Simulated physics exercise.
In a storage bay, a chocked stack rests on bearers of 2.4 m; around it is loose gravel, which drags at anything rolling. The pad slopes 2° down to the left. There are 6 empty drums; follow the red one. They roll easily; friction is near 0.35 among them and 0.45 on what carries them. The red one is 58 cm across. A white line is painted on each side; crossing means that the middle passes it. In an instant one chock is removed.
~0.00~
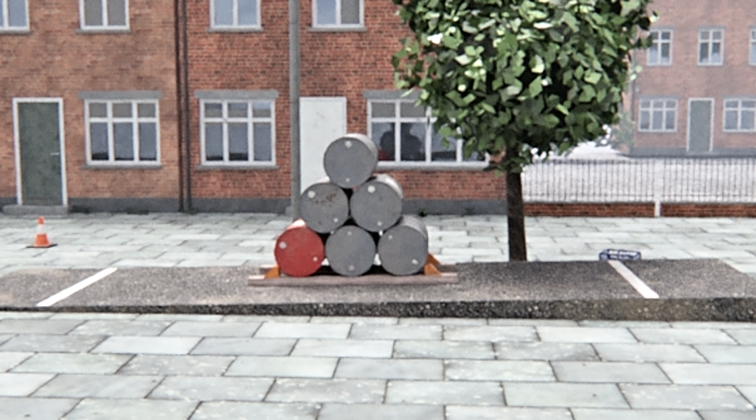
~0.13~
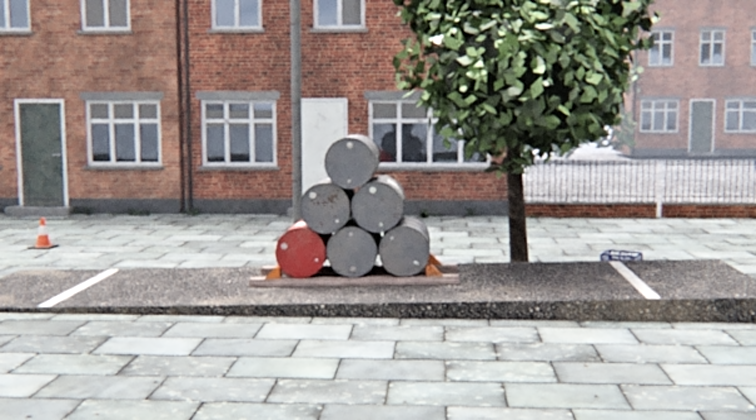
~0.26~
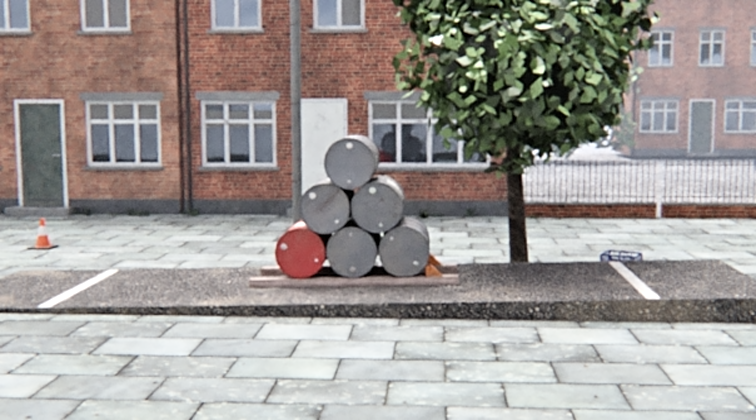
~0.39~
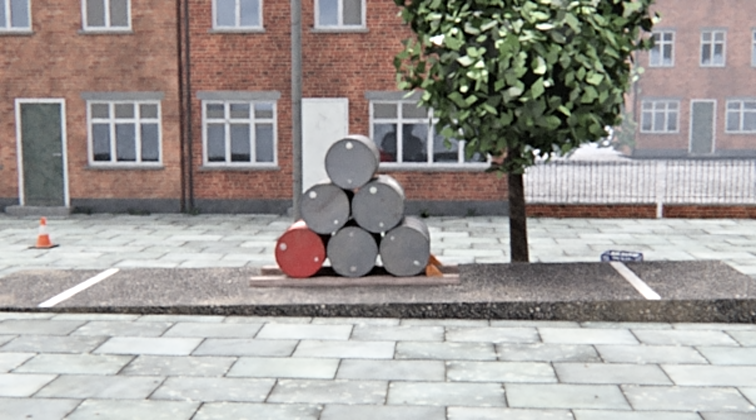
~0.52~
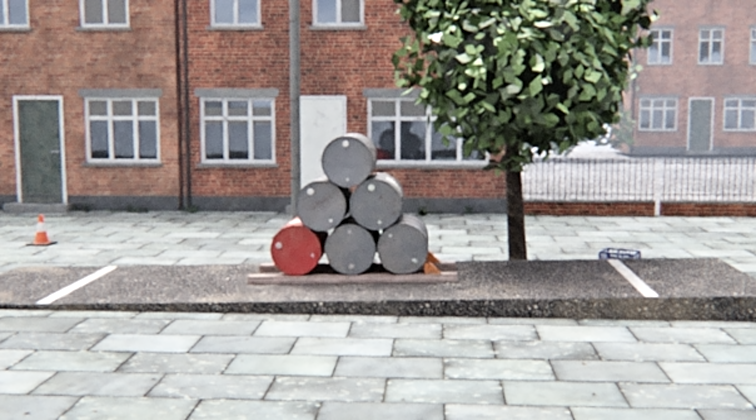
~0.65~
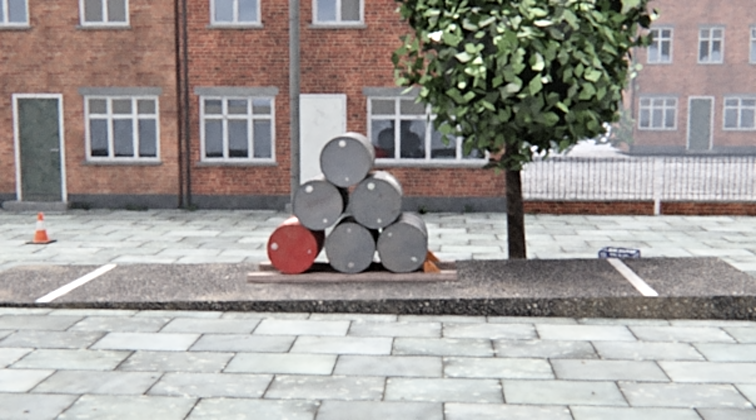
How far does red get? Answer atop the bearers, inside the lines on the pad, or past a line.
Red finishes past a line.
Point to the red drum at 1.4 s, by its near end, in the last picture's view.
Around (244, 250).
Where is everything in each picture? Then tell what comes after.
Red (299, 252); both chocks in; lines at (74, 289) and (634, 281); the pad slopes 2° down to the left; 3 of the 6 form the bottom row, in the first picture.
Red (300, 253), in the second picture.
Red (300, 253); left chock gone, in the third picture.
Red (300, 253), in the fourth picture.
Red (296, 250), in the fifth picture.
Red (292, 249); lines at (74, 285) and (634, 279), in the sixth picture.
By 1.4 s, red is off the bearers, 200 cm short of the left line, rolling left; 0 over a line so far.
By 2.3 s, red is off the bearers, 95 cm short of the left line, rolling left; 0 over a line so far.
By 3.4 s, red is past the left line; 1 over a line so far.
Finally (10.9 s), red is past the left line; 2 over a line so far.
